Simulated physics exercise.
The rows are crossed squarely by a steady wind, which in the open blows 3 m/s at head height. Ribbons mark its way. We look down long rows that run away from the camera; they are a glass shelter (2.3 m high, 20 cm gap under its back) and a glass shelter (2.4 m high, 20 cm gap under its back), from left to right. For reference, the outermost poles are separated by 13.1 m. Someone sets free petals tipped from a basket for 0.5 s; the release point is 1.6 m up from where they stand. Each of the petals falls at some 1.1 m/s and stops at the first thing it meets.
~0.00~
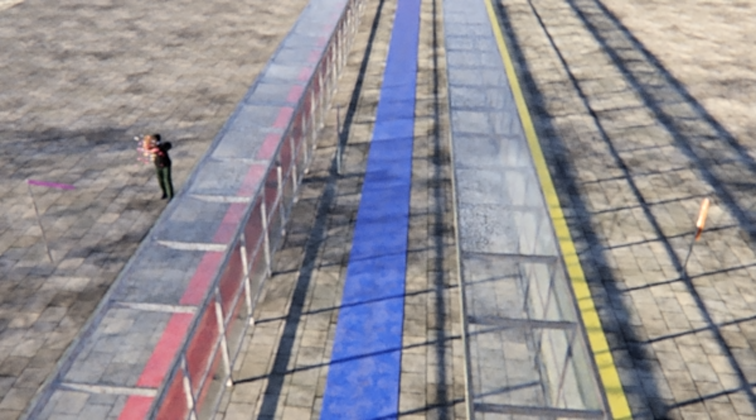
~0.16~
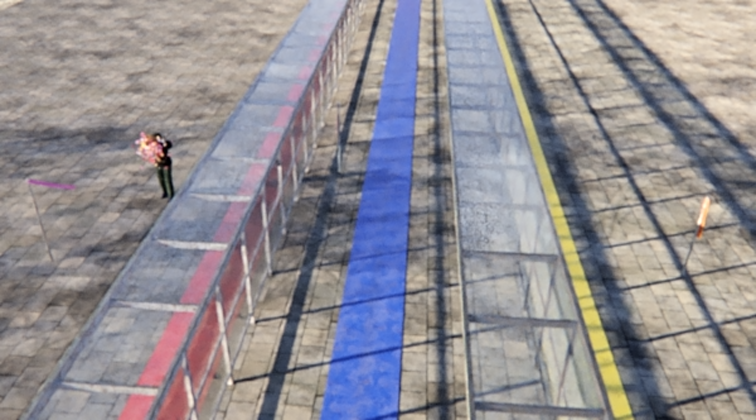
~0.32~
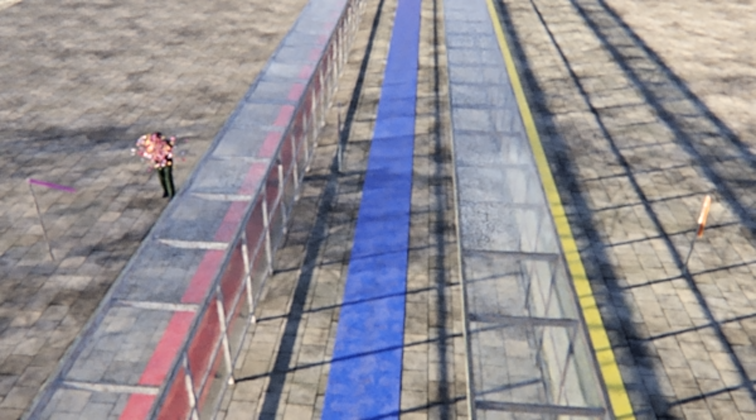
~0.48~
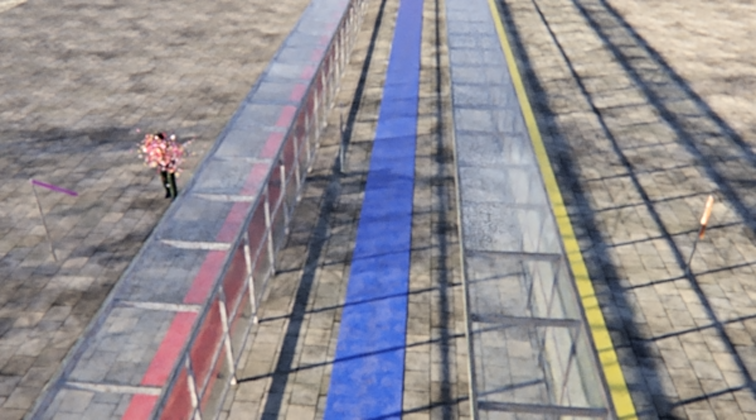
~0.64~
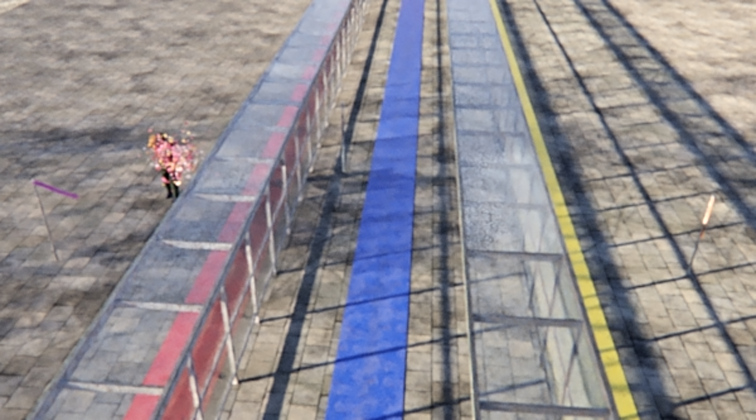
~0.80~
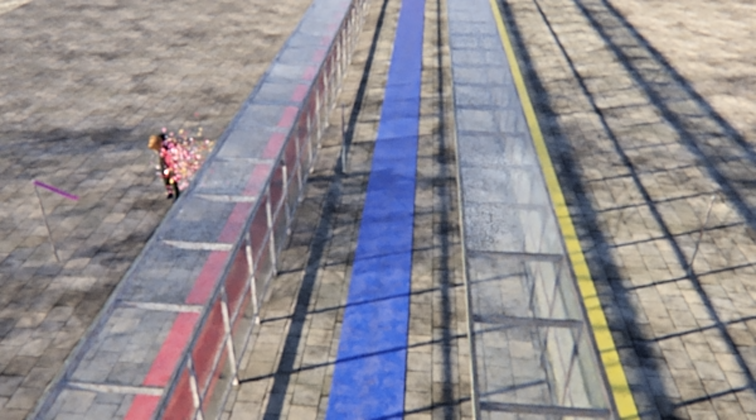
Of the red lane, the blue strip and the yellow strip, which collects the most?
The red one.
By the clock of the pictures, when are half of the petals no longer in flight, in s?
Estimated time: Near 2.4 s.
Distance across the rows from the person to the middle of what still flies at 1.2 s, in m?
Roughly 1.0 m.
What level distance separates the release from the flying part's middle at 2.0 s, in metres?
1.5 m.
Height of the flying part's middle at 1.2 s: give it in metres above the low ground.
1.2 m.
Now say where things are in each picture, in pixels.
The left ribbon ends at (74, 188), leaning 80 degrees to the right, the petals in the air span x = 140 to 160 around y = 150 and it comes from (150, 148), in the first picture.
The right ribbon ends at (698, 237), hanging almost straight, the petals in the air span x = 140 to 165 around y = 150, the red one passes (235, 251), the yellow one passes (554, 268) and the blue one passes (378, 259), in the second picture.
The petals in the air span x = 145 to 170 around y = 150 and the top of the right glass shelter crosses (489, 130), in the third picture.
The left ribbon ends at (77, 195), leaning 75 degrees to the right, the petals in the air span x = 145 to 185 around y = 155, the red one passes (264, 194), the yellow one passes (540, 207) and the blue one passes (388, 199), in the fourth picture.
The right ribbon ends at (701, 237), hanging almost straight and the petals in the air span x = 155 to 195 around y = 155, in the fifth picture.
The petals in the air span x = 165 to 210 around y = 160 and the top of the right glass shelter crosses (493, 131), in the sixth picture.
After 1.2 s, 0 % lies on the red lane, 0 % on the yellow strip and 0 % on the blue strip; 3 % has touched down or left; the middle of what still flies is 1.2 m above the low ground, near (202, 169).
After 2.0 s, 4 % lies on the red lane, 0 % on the yellow strip and 0 % on the blue strip; 33 % has touched down or left; the middle of what still flies is 0.8 m above the low ground, near (229, 182).
After 3.5 s, 31 % lies on the red lane, 0 % on the yellow strip and 0 % on the blue strip; 86 % has touched down or left; the middle of what still flies is 0.8 m above the low ground, near (259, 188).
After 8.0 s, 39 % lies on the red lane, 0 % on the yellow strip and 1 % on the blue strip; 99 % has touched down or left.
After 45.0 s, 39 % lies on the red lane, 0 % on the yellow strip and 1 % on the blue strip; 100 % has touched down or left.
